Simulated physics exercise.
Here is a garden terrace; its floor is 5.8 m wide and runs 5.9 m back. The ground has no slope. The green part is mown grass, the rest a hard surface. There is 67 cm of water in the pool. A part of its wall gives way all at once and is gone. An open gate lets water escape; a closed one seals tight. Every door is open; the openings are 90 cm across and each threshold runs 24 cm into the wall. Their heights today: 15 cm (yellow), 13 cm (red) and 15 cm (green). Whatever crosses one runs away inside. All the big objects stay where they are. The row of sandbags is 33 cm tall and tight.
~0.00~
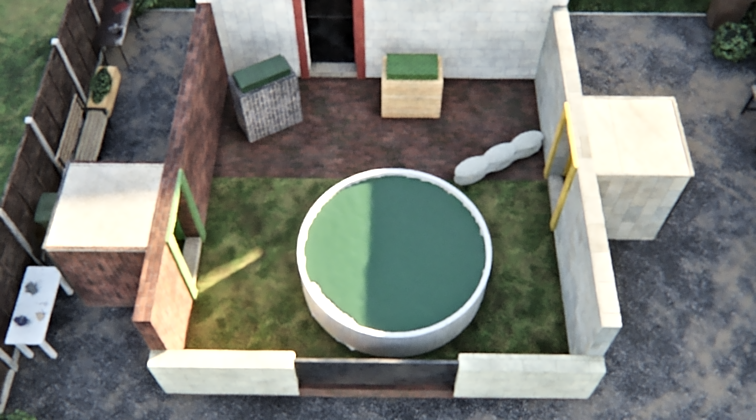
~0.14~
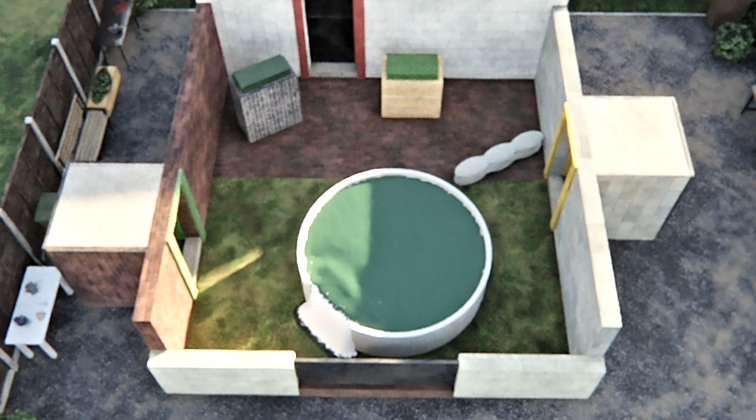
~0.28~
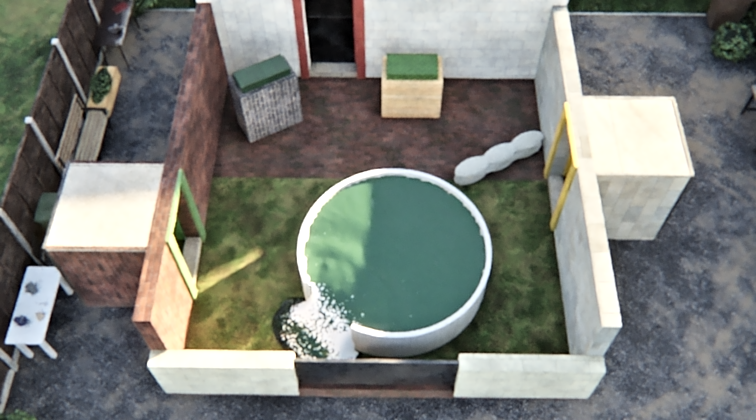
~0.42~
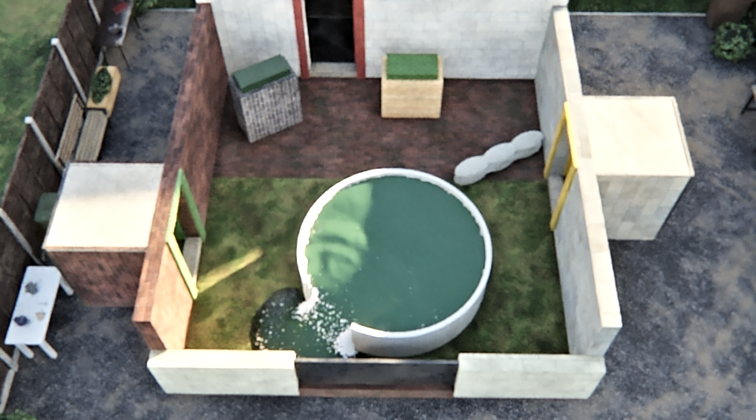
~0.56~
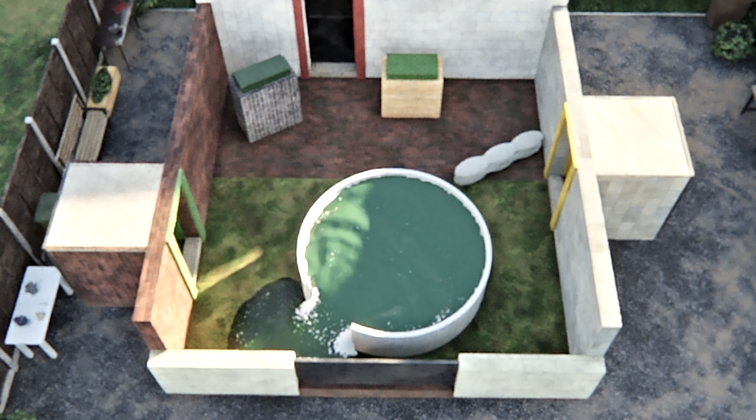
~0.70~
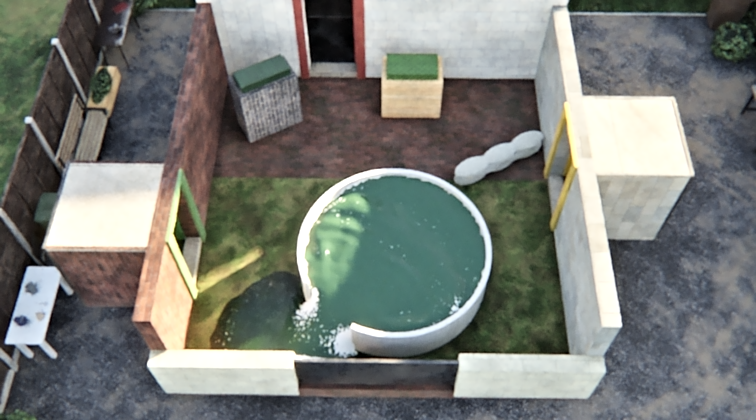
Green water in a round, white-walled pool sits still inside a walled garden terrace, then bursts through the lower left of the rim in a white, frothy gush. It spreads leftward over the grass in a widening dark pool, while foam lingers at the gap and ripples cross the surface inside.
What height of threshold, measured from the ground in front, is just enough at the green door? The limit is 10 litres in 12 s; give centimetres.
Close to 20 cm is just enough.
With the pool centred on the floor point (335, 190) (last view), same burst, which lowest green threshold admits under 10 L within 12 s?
About 38 cm.
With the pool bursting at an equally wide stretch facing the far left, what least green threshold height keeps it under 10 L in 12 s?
Some 10.5 cm.
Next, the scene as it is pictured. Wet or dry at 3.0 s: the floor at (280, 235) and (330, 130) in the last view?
In that order: Under water, dry.
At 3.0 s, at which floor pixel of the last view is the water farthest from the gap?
At about (225, 103).
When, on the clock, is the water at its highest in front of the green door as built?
At about 2.8 s.
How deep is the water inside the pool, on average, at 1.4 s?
Roughly 54 cm on average.
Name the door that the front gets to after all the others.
Last comes the yellow one.
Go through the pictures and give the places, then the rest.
The pool at (394, 250) is whole and still, 67 cm deep; the green door at (185, 234) is dry, in the first picture.
The gap is at (328, 321), the front 0.3 m out at (300, 317); the back of the pool holds 67 cm, in the second picture.
The front is at (289, 350), 0.7 m from the gap at (328, 322); 0.8 m2 of floor is wet, 67 cm left at the back, in the third picture.
The gap is at (328, 322), the front 1.1 m out at a hidden place; the back of the pool holds 67 cm, in the fourth picture.
The front is at a hidden place, 1.6 m from the gap at (328, 322); 2.0 m2 of floor is wet, 67 cm left at the back, in the fifth picture.
Water pours out at (328, 321) and has run 2.1 m, to a hidden place; about 9 cm deep outside, 67 cm at the back; the green door at (185, 234), 2.4 m from the gap, is still 1.0 m from the nearest water, in the sixth picture.
After 1.4 s water covers 15 % of the floor, deepest (56 cm) near (182, 371); 7 cm at the green door, 0 litres in over its 15 cm threshold.
After 3.0 s water covers 45 % of the floor, deepest (42 cm) near (182, 371); 21 cm at the green door, 12 litres in over its 15 cm threshold.
After 12.0 s water covers 95 % of the floor, deepest (20 cm) near (438, 90); 10 cm at the green door, 41 litres in over its 15 cm threshold.
At the green door as built, the water arrived by 1.4 s and peaked near 21 cm at 2.8 s.
Run again over the same 12 s with other heights there, 36 litres in over 15.5 cm, 5 litres over 21.5 cm. The limit of 10 litres is kept from about 20 cm up.
